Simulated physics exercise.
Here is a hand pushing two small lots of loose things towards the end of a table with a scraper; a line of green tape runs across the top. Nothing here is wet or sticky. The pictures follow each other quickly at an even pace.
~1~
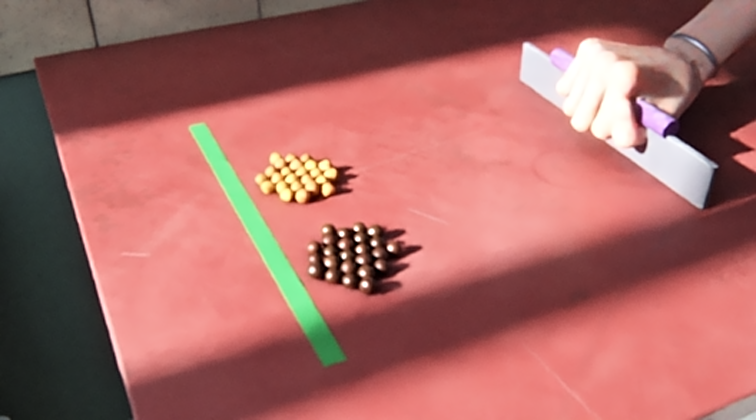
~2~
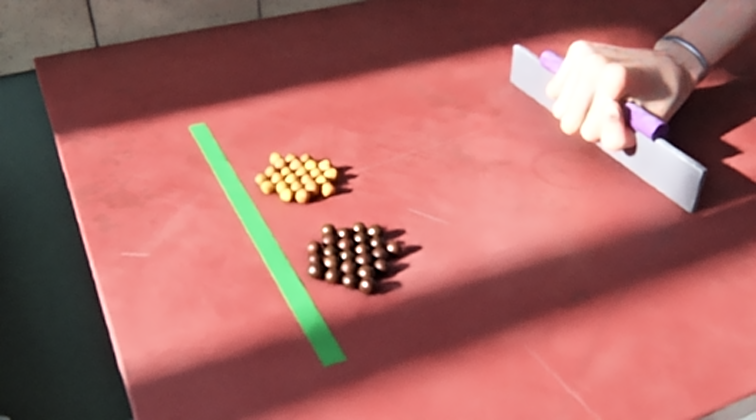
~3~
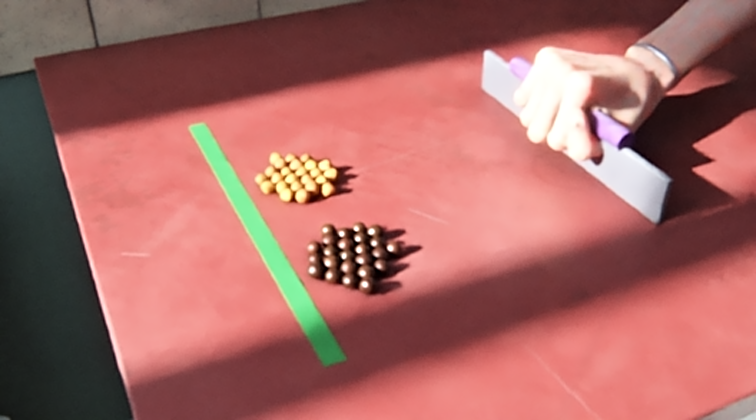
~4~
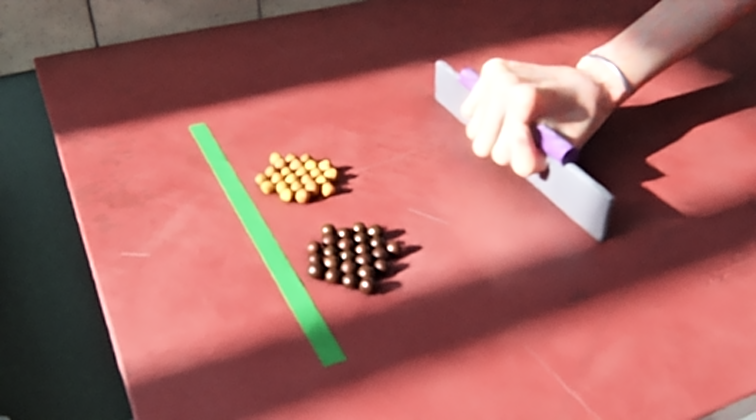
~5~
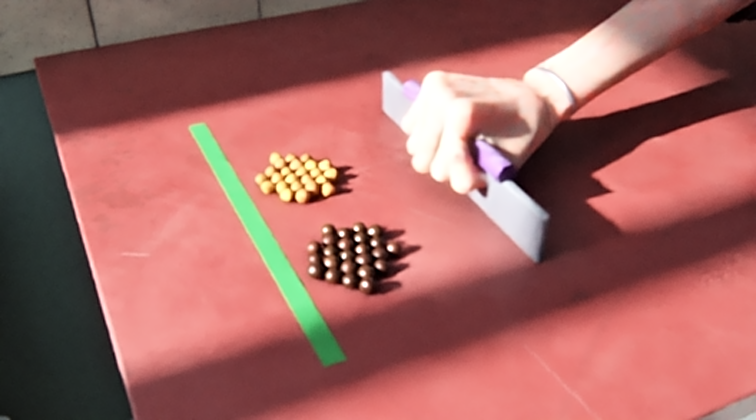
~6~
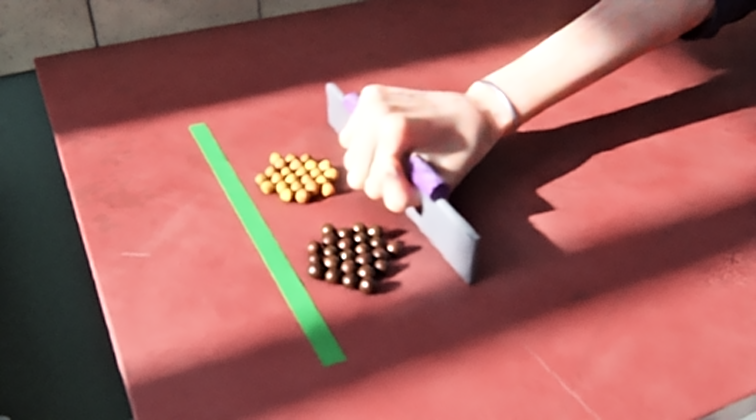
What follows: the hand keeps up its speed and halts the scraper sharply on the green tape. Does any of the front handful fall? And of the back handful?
The front handful tumbles over the end, in part at least; the back handful tumbles over the end, in part at least.
Then, 0.08 s on from there, scraper still moving, near (299, 172); front handful all on the table, its front near (258, 317); back handful all on the table, its front near (233, 187).
Then, 0.18 s on from there, scraper stopped at the green tape; front handful all on the table; back handful all on the table, its front near (129, 209).
Then, 0.46 s on from there, scraper stopped at the green tape; front handful the whole lot over the edge; back handful the whole lot over the edge.
In the end, scraper stopped at the green tape; front handful the whole lot over the edge; back handful the whole lot over the edge.
